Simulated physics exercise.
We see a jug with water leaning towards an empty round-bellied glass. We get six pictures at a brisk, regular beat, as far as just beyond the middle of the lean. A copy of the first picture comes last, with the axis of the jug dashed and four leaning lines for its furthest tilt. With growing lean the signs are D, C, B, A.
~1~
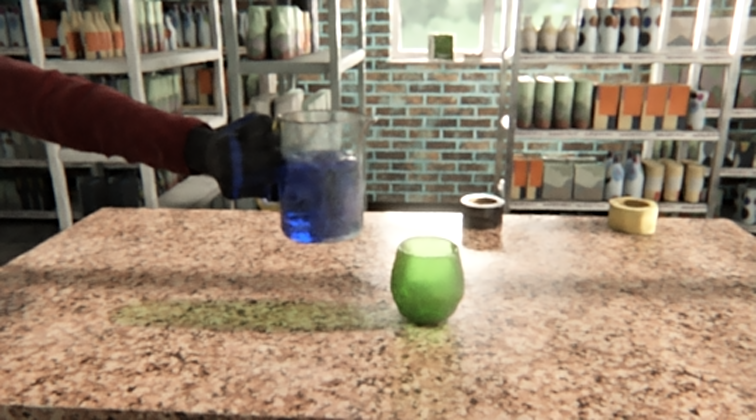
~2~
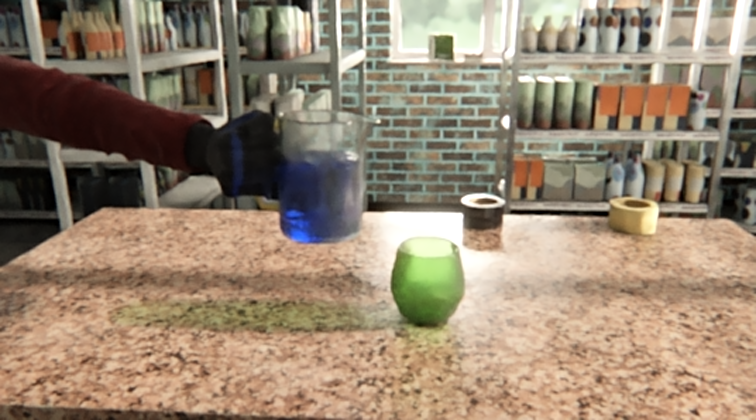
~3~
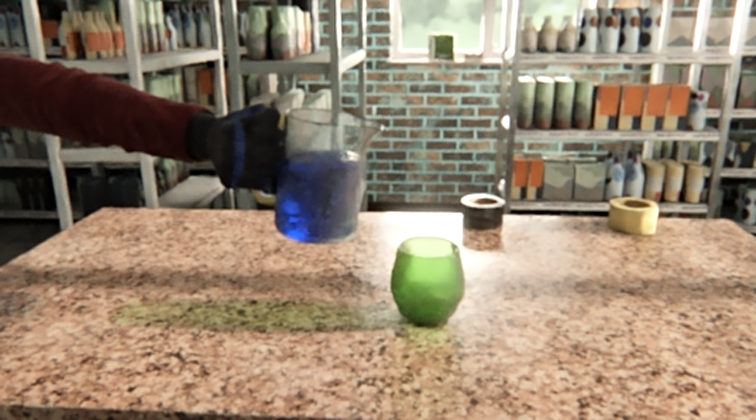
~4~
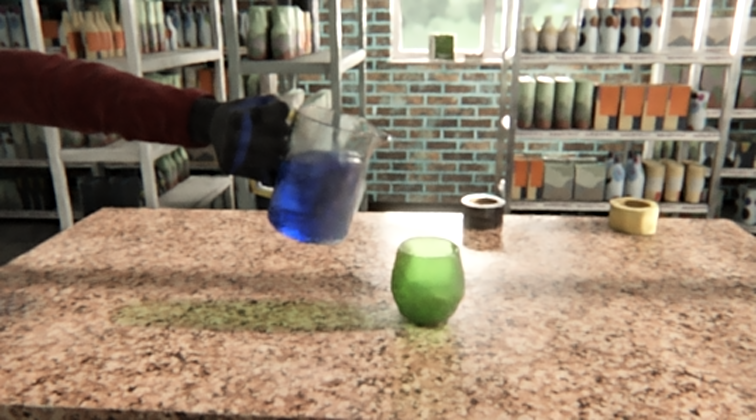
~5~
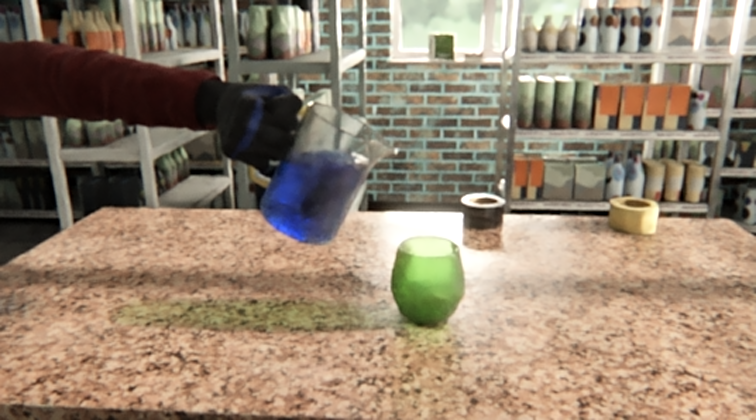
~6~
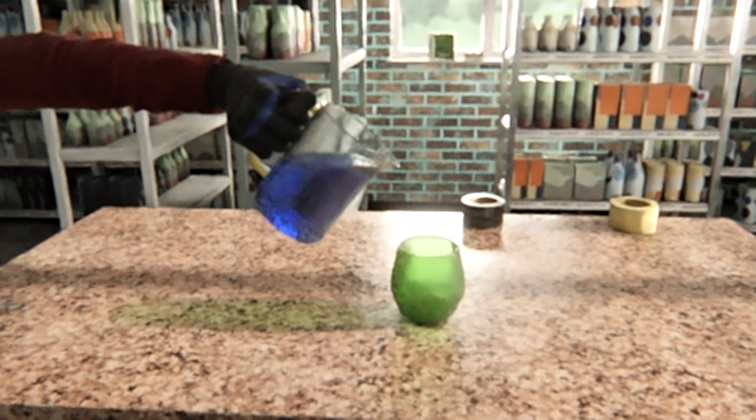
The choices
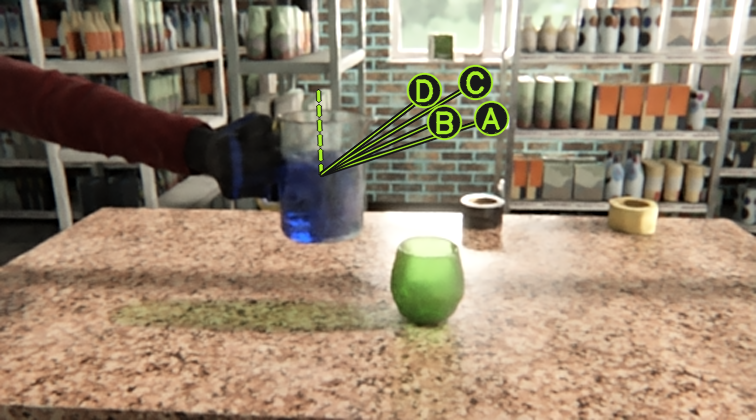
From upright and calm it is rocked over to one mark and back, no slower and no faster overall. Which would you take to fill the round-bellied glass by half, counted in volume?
A is best.
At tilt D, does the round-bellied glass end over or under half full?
Under half.
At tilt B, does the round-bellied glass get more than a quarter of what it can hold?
Yes, clearly.
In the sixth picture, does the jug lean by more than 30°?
Yes.
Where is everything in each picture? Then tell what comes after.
In the first frame, upright, lip at (375, 119); rim of the round-bellied glass round (428, 246); nothing has left yet.
In the second frame, upright, lip at (377, 121); nothing has left yet.
In the third frame, tipped about 8°, lip at (383, 127); nothing has left yet.
In the fourth frame, tipped about 16°, lip at (389, 138); nothing has left yet.
In the fifth frame, tipped about 27°, lip at (395, 151); nothing has left yet.
In the sixth frame, tipped about 39°, lip at (399, 165); nothing has left yet.
In lime, A at (475, 123); B at (426, 126); C at (460, 91); D at (413, 104).
For tilt A, the round-bellied glass ends with about 50 % of what it can hold.
For tilt B, the round-bellied glass ends with about 35 % of what it can hold.
For tilt C, the round-bellied glass ends with about 21 % of what it can hold.
For tilt D, the round-bellied glass ends with about 12 % of what it can hold.
